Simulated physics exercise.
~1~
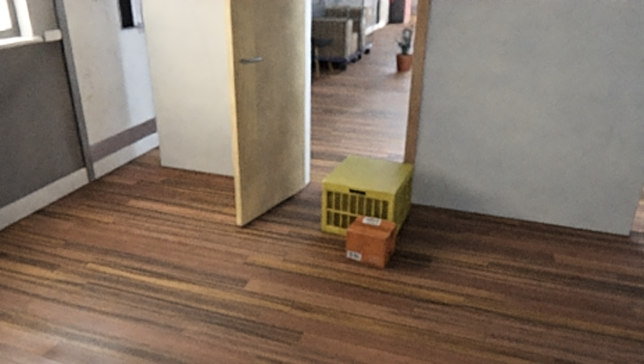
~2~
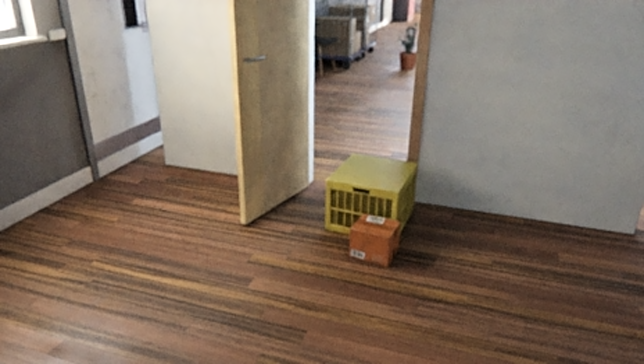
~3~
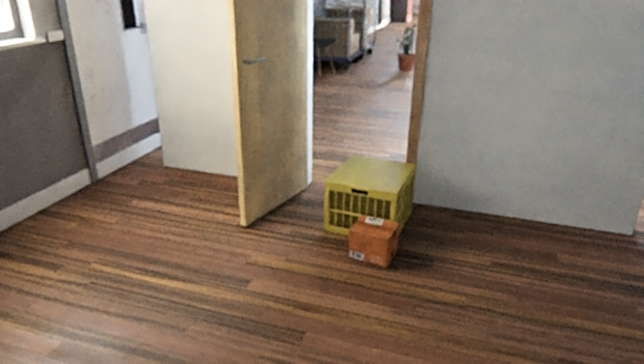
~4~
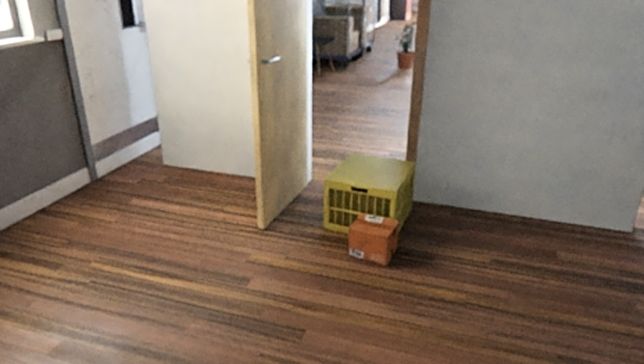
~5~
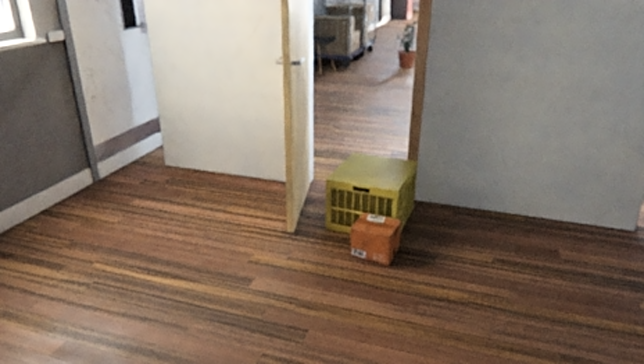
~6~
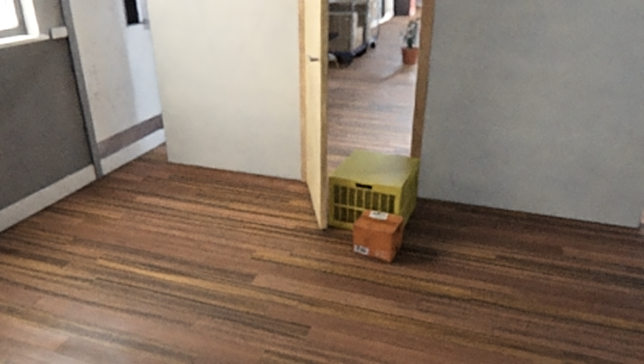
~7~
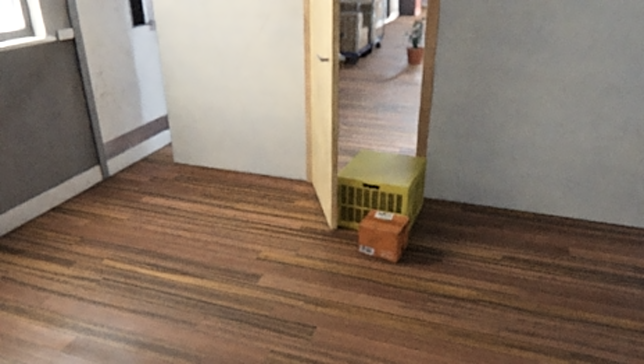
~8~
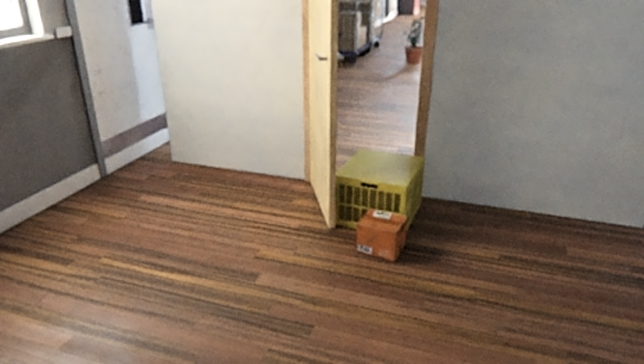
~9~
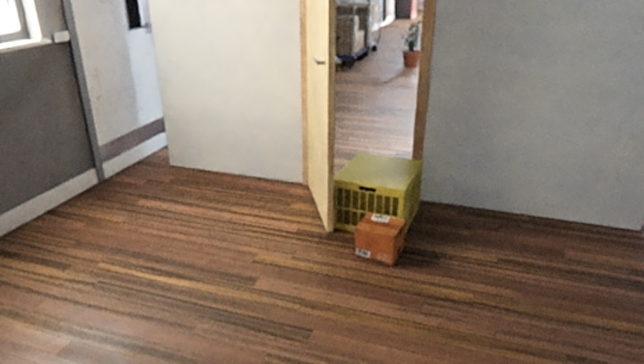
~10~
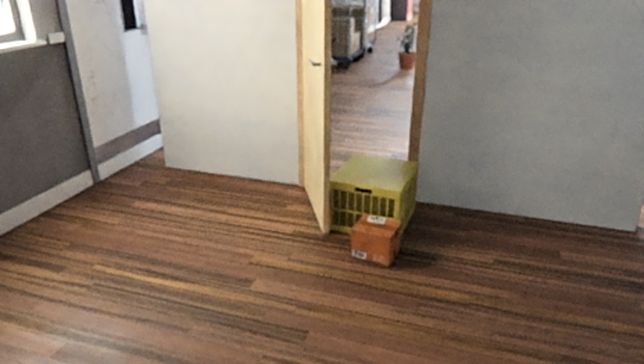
Door swinging partway towards its frame, then stopping ajar beside a yellow chest and small orange parcel, both staying still.
